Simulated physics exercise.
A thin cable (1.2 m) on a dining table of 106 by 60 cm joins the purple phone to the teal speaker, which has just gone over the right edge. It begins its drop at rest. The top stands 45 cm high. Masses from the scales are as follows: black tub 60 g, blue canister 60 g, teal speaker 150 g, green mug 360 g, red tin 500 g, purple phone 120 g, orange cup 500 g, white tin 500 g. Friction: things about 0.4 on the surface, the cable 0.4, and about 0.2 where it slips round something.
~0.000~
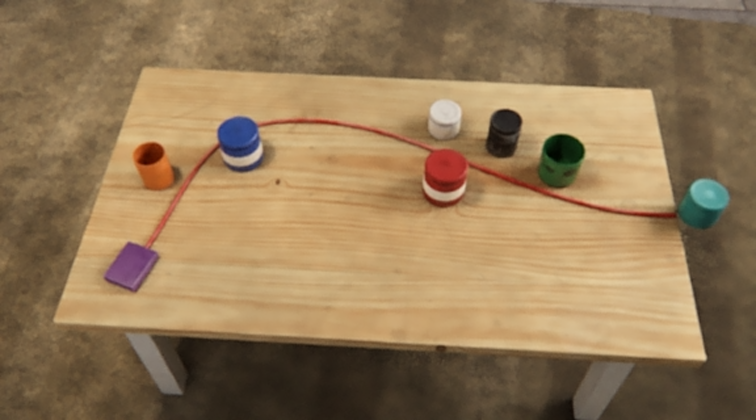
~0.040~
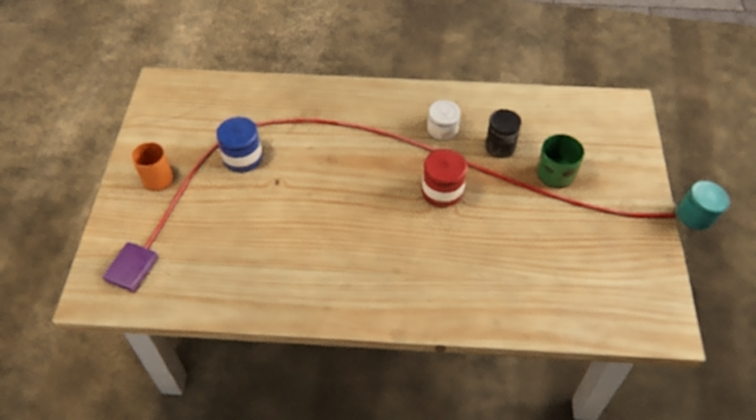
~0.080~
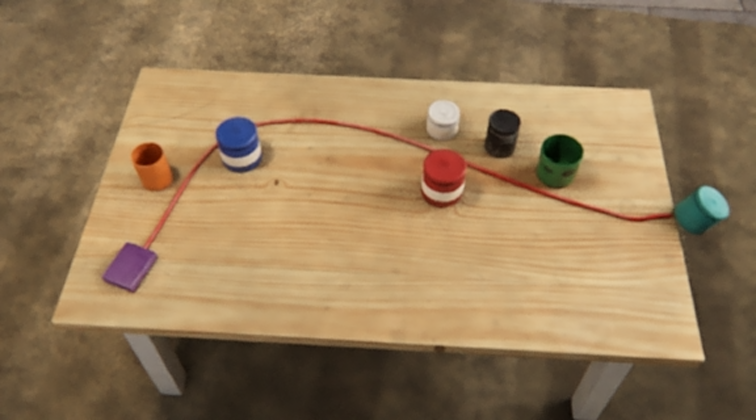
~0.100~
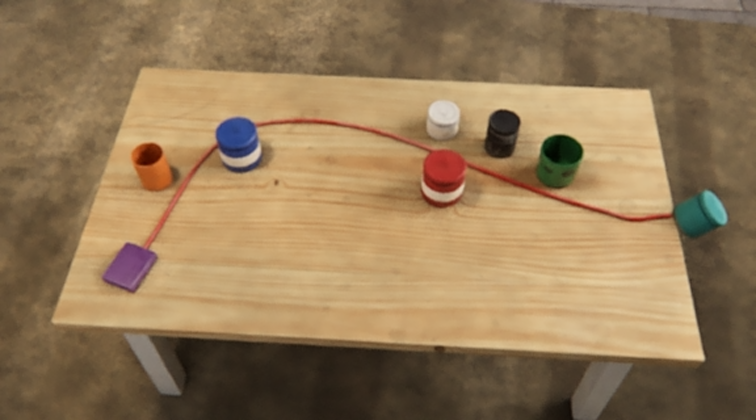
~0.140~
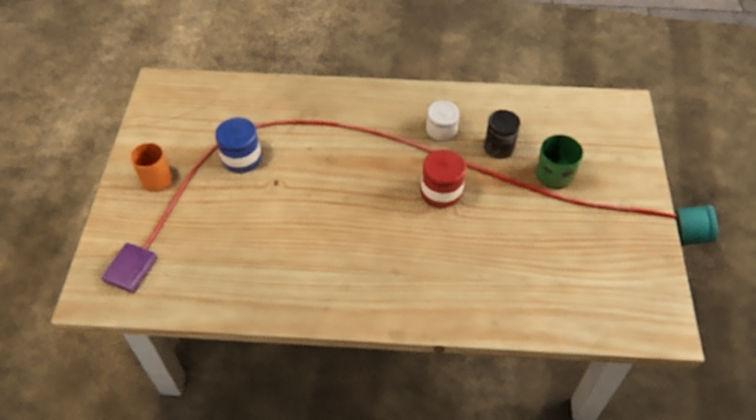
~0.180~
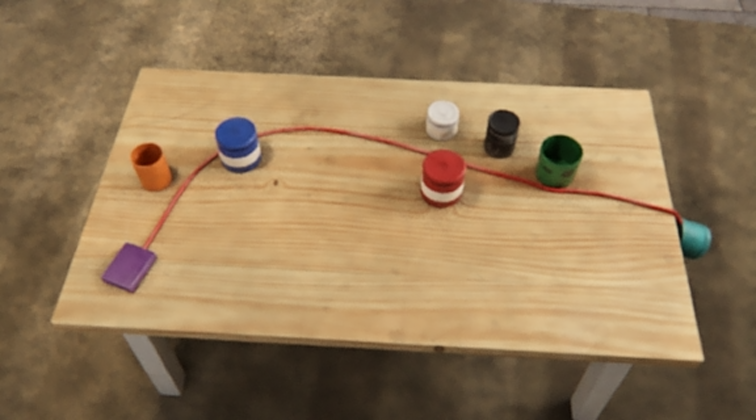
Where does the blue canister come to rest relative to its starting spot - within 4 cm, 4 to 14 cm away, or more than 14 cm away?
It will stop nowhere near its starting spot.
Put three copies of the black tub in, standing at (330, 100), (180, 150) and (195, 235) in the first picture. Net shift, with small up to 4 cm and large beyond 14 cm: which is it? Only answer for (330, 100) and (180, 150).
In that order: Small, small.
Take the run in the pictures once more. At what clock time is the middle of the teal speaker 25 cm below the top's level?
Estimate: About 0.50 s.
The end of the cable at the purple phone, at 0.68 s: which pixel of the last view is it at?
Estimated pixel: (180, 248).
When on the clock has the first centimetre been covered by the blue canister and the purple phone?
Approx. times - blue canister: 0.24 s, purple phone: 0.28 s.
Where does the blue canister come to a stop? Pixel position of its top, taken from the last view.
Resting point is at approximately (291, 218).
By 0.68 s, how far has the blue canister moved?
By then the blue canister has moved close to 20 cm.
At 0.4 s, the cable's tail end at (158, 245); blue canister 17 cm off its start, teal speaker over the edge, purple phone 2 cm off its start.
At 0.7 s, the cable's tail end at (180, 248); blue canister 22 cm off its start, purple phone 5 cm off its start, teal speaker over the edge.
At 0.9 s, the cable's tail end at (192, 246); blue canister 22 cm off its start at (291, 218), purple phone 7 cm off its start at (167, 251), teal speaker over the edge.
At 1.2 s, the cable's tail end at (203, 243); blue canister 22 cm off its start, purple phone 9 cm off its start, teal speaker over the edge.
At 2.4 s, the cable's tail end at (228, 237); blue canister 22 cm off its start at (291, 218), purple phone 13 cm off its start at (203, 240), teal speaker over the edge.
